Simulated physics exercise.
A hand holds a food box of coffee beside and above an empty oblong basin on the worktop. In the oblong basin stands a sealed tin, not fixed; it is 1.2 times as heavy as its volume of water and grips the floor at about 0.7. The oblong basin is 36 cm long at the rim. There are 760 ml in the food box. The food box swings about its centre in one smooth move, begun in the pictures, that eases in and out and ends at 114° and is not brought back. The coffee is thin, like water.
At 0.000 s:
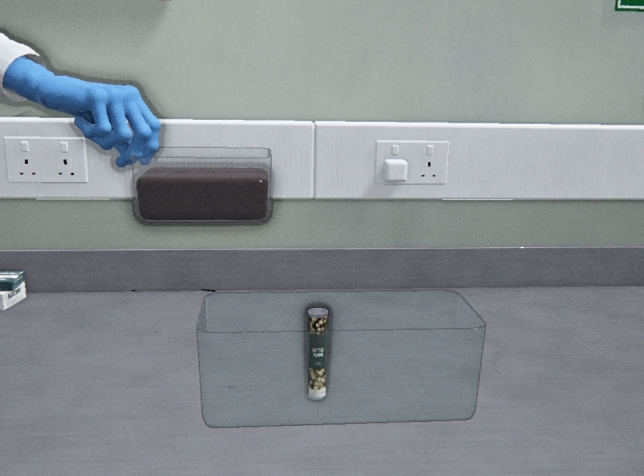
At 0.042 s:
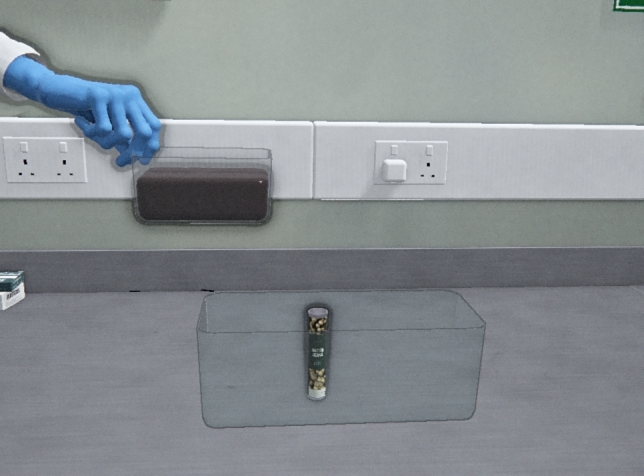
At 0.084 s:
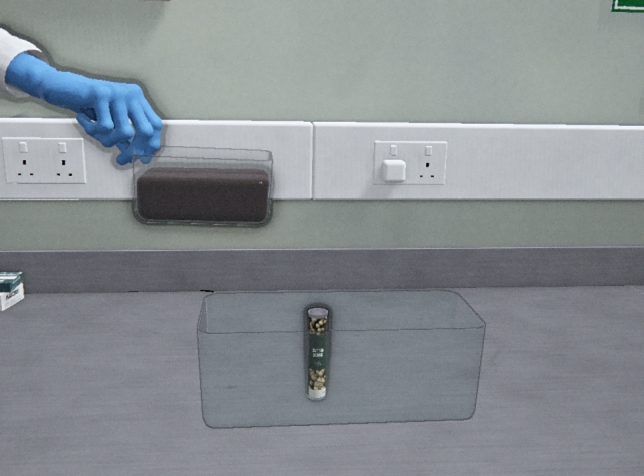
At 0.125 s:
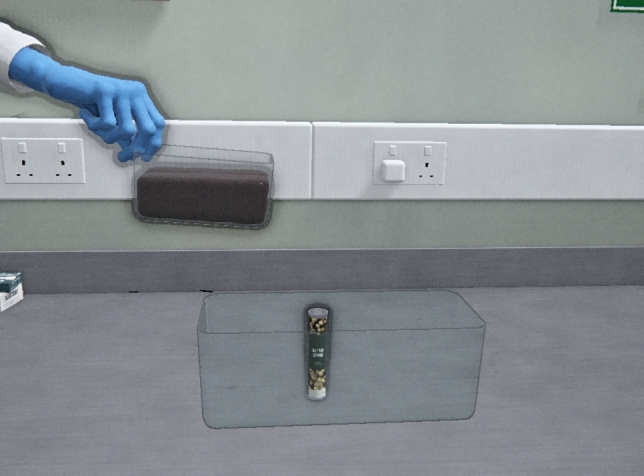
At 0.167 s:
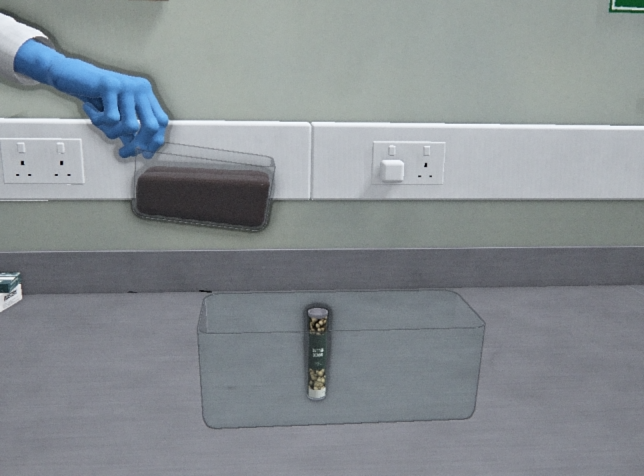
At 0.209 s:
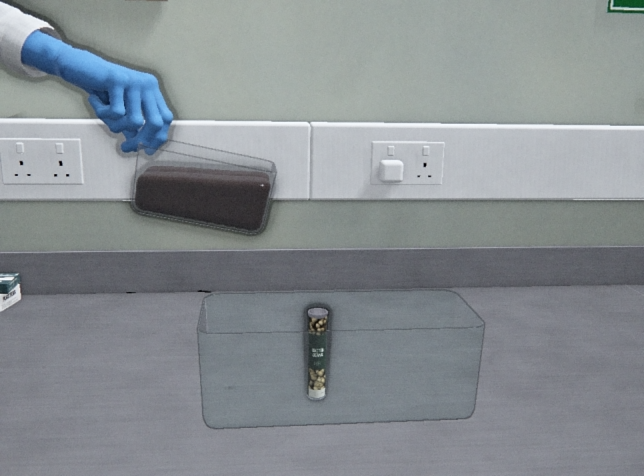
To begin with, a blue-gloved hand holds a clear food box of dark coffee level, above and to the left of an oblong basin on the grey worktop, where a small tin stands. The box then tilts slightly, its right end dipping smoothly, while the basin stays still.
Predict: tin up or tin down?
The tin remains upright.
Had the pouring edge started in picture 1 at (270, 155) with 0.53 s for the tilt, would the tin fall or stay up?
Then it topples.
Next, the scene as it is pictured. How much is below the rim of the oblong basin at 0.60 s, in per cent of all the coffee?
Some 10 per cent.
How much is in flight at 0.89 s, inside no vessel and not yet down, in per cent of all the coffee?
Some 8 per cent.
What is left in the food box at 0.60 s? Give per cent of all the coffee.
About 46 per cent.
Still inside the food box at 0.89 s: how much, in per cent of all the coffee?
Near 8 in a hundred.
Then, 0.60 s in, the tilt is 73° and 47 per cent is still to pour; the tin stands where it began.
Then, 0.89 s in, the tilt is 110° and 8 per cent is still to pour; the tin stands where it began.
Then, 1.19 s in, the tilt is 114° and 0 per cent is still to pour; the tin stands where it began.
Then, 1.52 s in, the tilt is 114° and 0 per cent is still to pour; the tin stands where it began.
Finally, the tin stands where it began.
